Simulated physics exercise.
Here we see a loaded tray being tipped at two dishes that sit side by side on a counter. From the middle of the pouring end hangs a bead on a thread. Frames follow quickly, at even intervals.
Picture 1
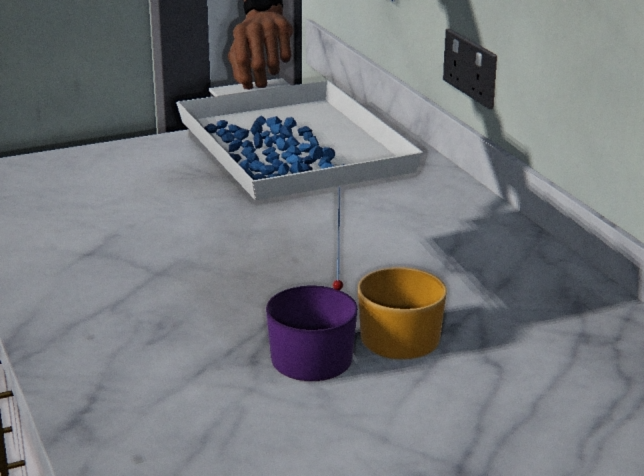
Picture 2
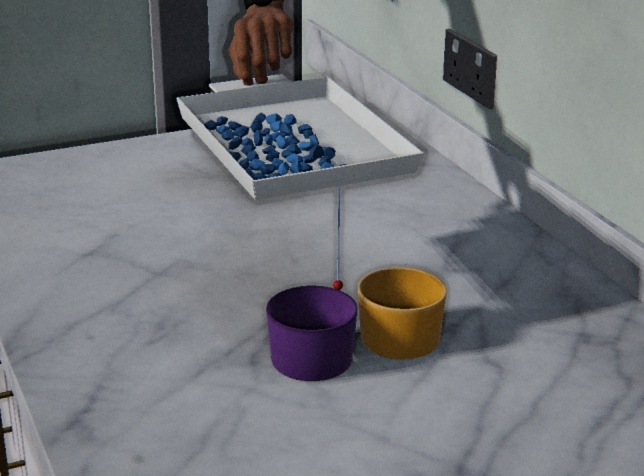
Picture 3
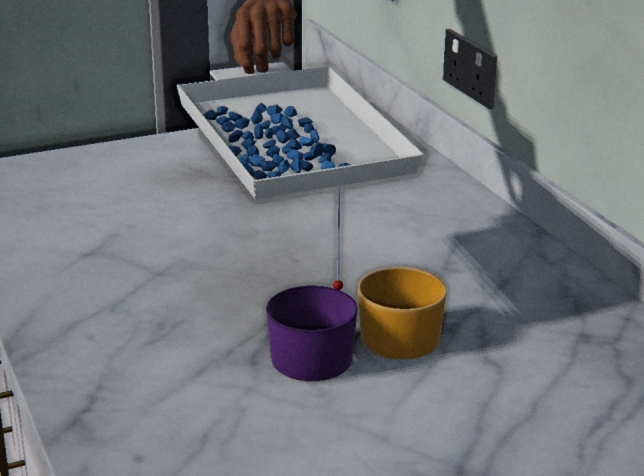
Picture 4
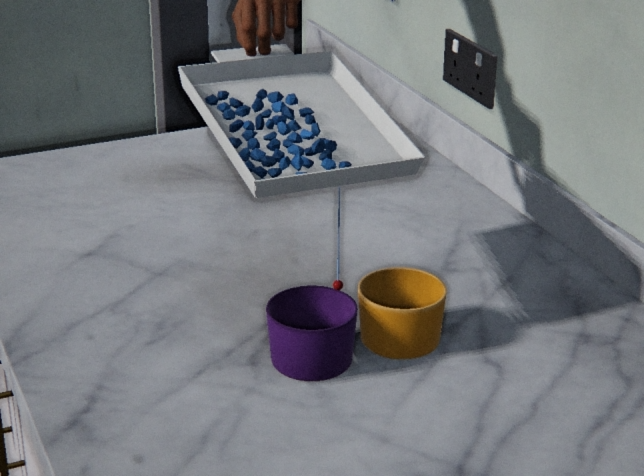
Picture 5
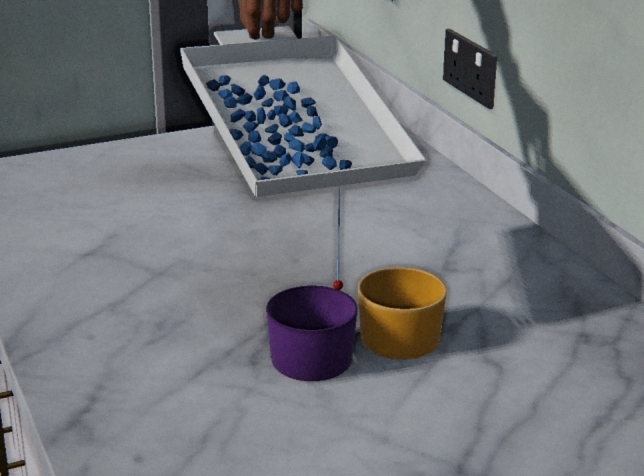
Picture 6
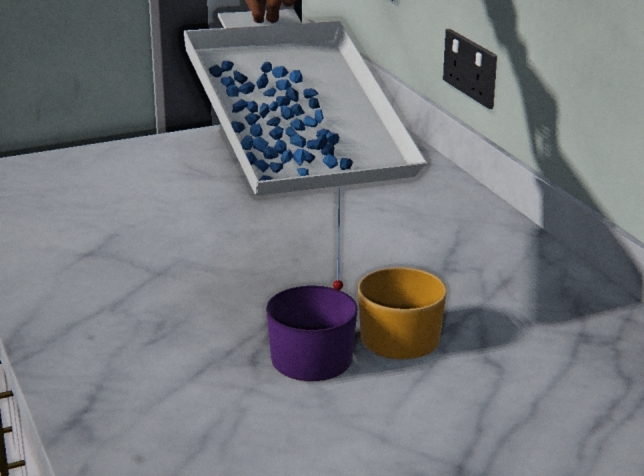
A white tray holding blue stones steadily tilts as a hand at its far end lifts that end higher, its near edge staying almost in place while the stones shift and spread slightly. Below it, a red bead hangs on a thread behind a purple dish at left and a yellow-orange one at right. The marble counter, beside a pale wall with a dark socket, is seen from above by a still camera.
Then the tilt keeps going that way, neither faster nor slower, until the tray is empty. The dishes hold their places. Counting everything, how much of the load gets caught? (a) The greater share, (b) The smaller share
The smaller share.
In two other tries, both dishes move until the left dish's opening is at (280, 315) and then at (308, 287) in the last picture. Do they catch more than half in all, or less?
Taking them in turn, it's short of half and then short of half.
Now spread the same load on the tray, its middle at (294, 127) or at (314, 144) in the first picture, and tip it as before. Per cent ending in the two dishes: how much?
First case: Around 40 %; second case: Around 40 %.
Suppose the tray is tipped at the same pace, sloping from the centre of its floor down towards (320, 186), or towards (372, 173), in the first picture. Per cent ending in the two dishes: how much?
About 20 and 70 percent.
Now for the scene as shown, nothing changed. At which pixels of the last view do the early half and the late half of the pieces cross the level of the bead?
First around (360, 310), afterwards around (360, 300).
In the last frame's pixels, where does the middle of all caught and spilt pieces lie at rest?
Last view, centre at rest - approx. (397, 382).
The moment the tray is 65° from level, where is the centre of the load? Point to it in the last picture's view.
Close to (330, 164).
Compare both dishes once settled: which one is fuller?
The one you want is the right of the two.
Just after the last frame, tray tipped steeply; every one on the tray.
A moment on, tray tipped past a quarter turn; roughly two thirds on the tray; just a few in the right dish; roughly a quarter outside both; about a tenth in the air.
Further on, tray tipped past a quarter turn; about a tenth in the left dish; roughly a quarter in the right dish; roughly two thirds outside both.
When it is over, tray tipped past a quarter turn; about a tenth in the left dish; roughly a quarter in the right dish; roughly two thirds outside both.
